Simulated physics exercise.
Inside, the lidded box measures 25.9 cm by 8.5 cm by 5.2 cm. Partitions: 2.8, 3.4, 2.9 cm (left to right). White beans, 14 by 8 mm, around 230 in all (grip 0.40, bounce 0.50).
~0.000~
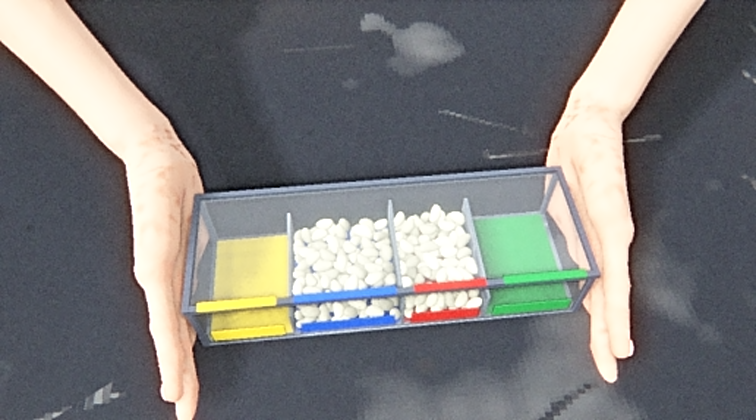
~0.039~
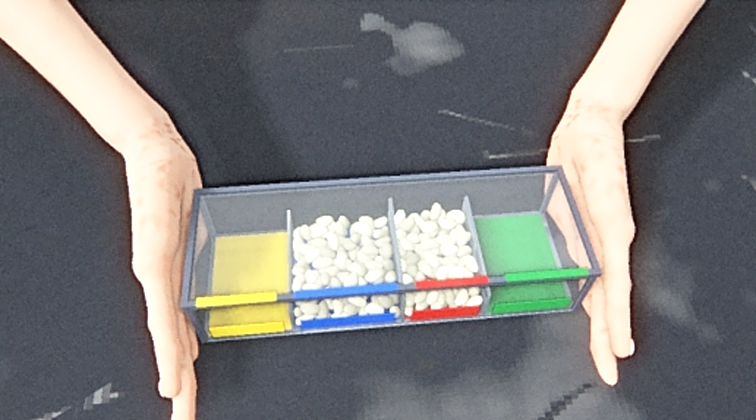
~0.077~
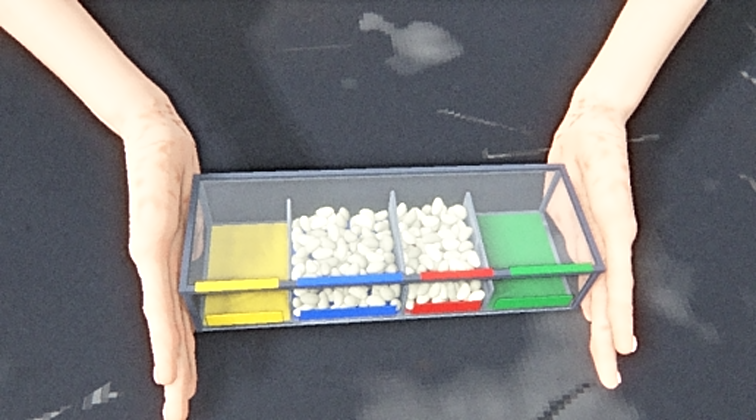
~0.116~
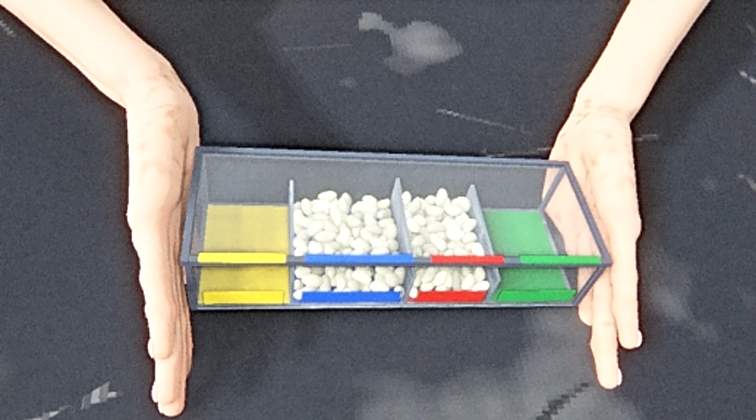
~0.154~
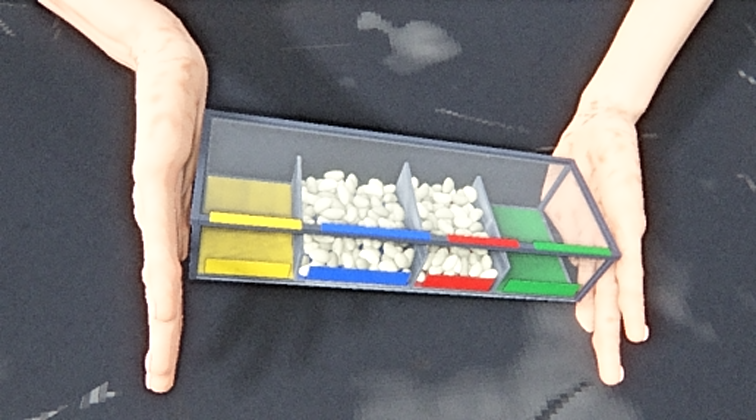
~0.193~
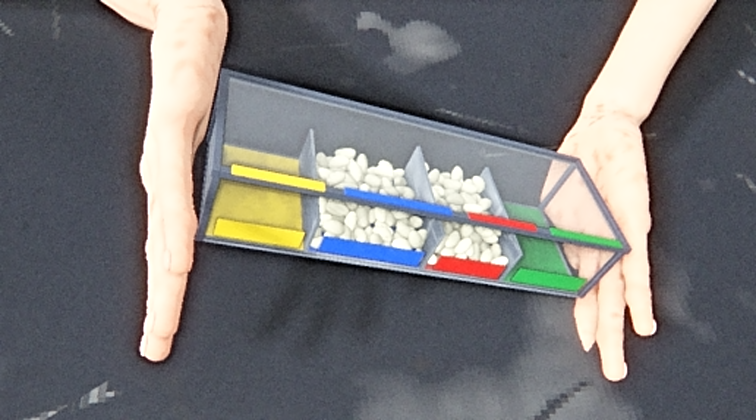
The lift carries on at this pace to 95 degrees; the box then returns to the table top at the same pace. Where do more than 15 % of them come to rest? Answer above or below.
Red: Above, blue: Above, green: Above, yellow: Below.
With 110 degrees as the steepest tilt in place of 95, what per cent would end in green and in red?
Then: Green 50; red 15.
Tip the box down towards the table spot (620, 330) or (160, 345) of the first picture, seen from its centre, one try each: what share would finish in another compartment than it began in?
Some 40 and 60 per cent.
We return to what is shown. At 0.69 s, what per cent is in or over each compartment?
Red 40, blue 45, green 20, yellow 0.
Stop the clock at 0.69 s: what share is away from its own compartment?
About 30 per cent.
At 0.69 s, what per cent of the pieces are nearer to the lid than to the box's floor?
Some 70 per cent.
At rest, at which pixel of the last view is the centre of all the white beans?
Around (441, 245).
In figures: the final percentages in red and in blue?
Red 30, blue 35.
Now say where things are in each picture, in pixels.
In the first picture, box tilt 0 degrees, front corners at (190, 308) and (593, 272); red 45 %, blue 55 %.
In the second picture, box tilt 1 degrees, front corners at (189, 303) and (594, 271).
In the third picture, box tilt 4 degrees, front corners at (187, 287) and (598, 267), lowest corner right back.
In the fourth picture, box tilt 10 degrees, front corners at (189, 258) and (605, 260), lowest corner right back.
In the fifth picture, box tilt 17 degrees, front corners at (199, 217) and (614, 253), lowest corner right back.
In the sixth picture, box tilt 24 degrees, front corners at (220, 169) and (623, 247), lowest corner right back; red 45 %, blue 55 %. Its pace works out near 180 degrees a second.
After 0.69 s, tilt 94 degrees; red 40 %, blue 45 %, green 20 %.
After 1.02 s, tilt 38 degrees; red 30 %, blue 35 %, green 35 %.
After 1.44 s, tilt 0 degrees; red 30 %, blue 35 %, green 35 %.
In the end, at 1.9 s, red 30 %, blue 35 %, green 35 %, yellow 0 %.
